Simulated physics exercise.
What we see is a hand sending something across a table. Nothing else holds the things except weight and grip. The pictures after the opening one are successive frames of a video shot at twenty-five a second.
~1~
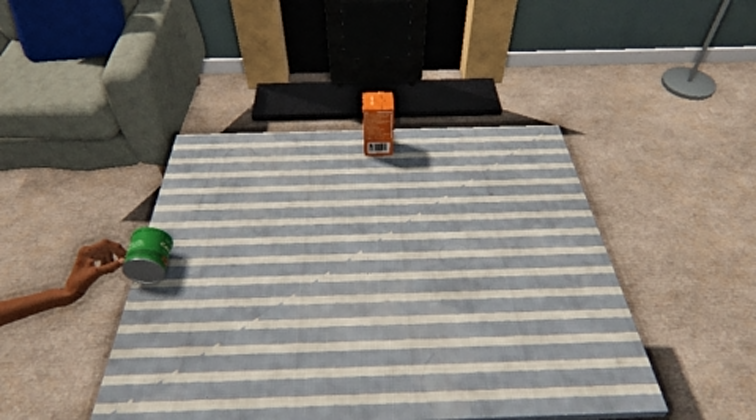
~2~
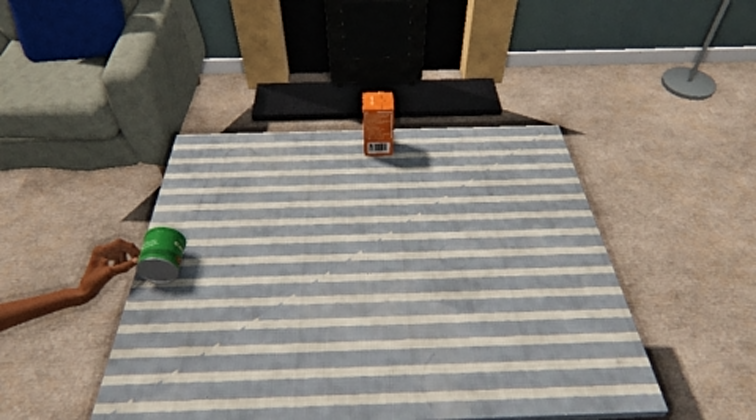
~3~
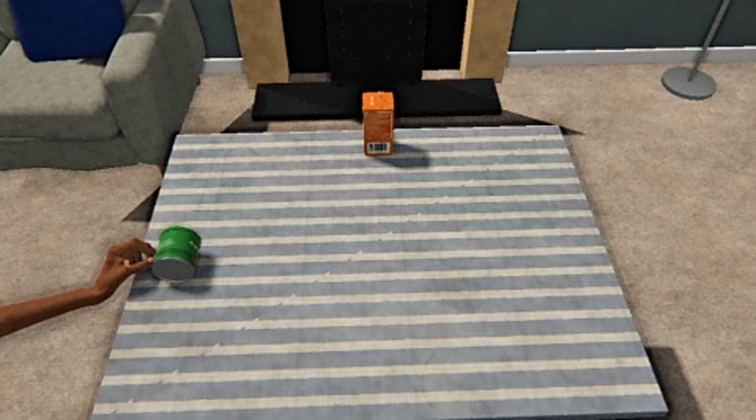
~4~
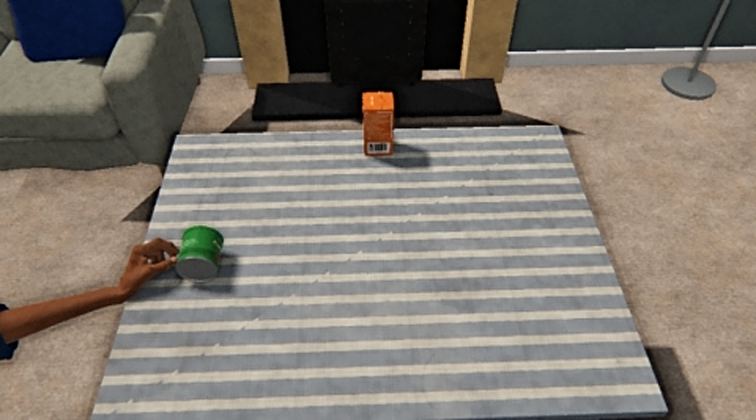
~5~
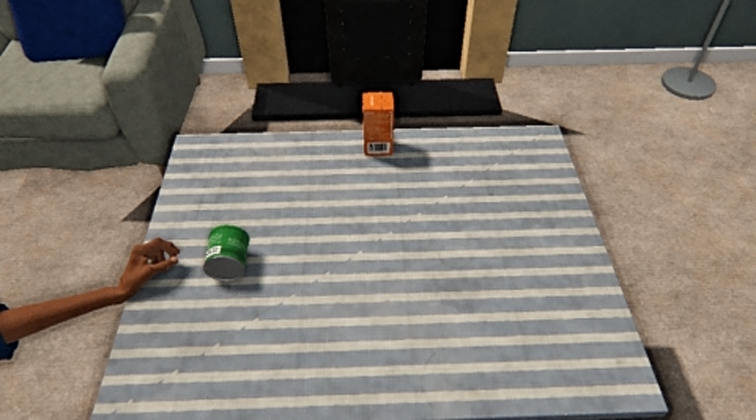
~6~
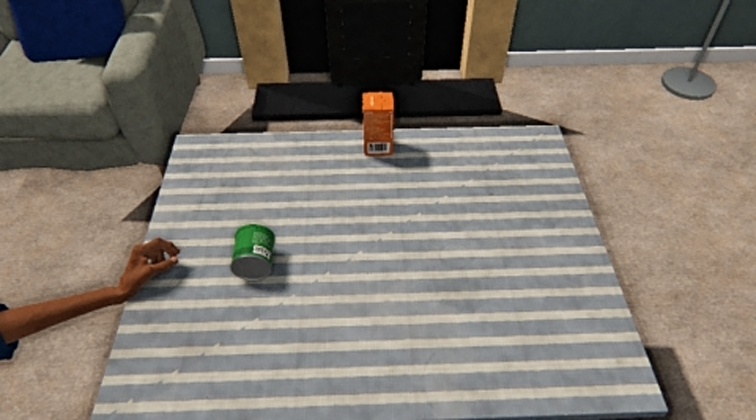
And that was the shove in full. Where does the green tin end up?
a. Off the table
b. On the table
a.
Then, 0.30 s after the last picture, green tin rolled well along near (441, 247).
Then, 0.70 s after the last picture, green tin now off the table.
Then, 1.10 s after the last picture, things are still on the move.
By the end, off the table, green tin.
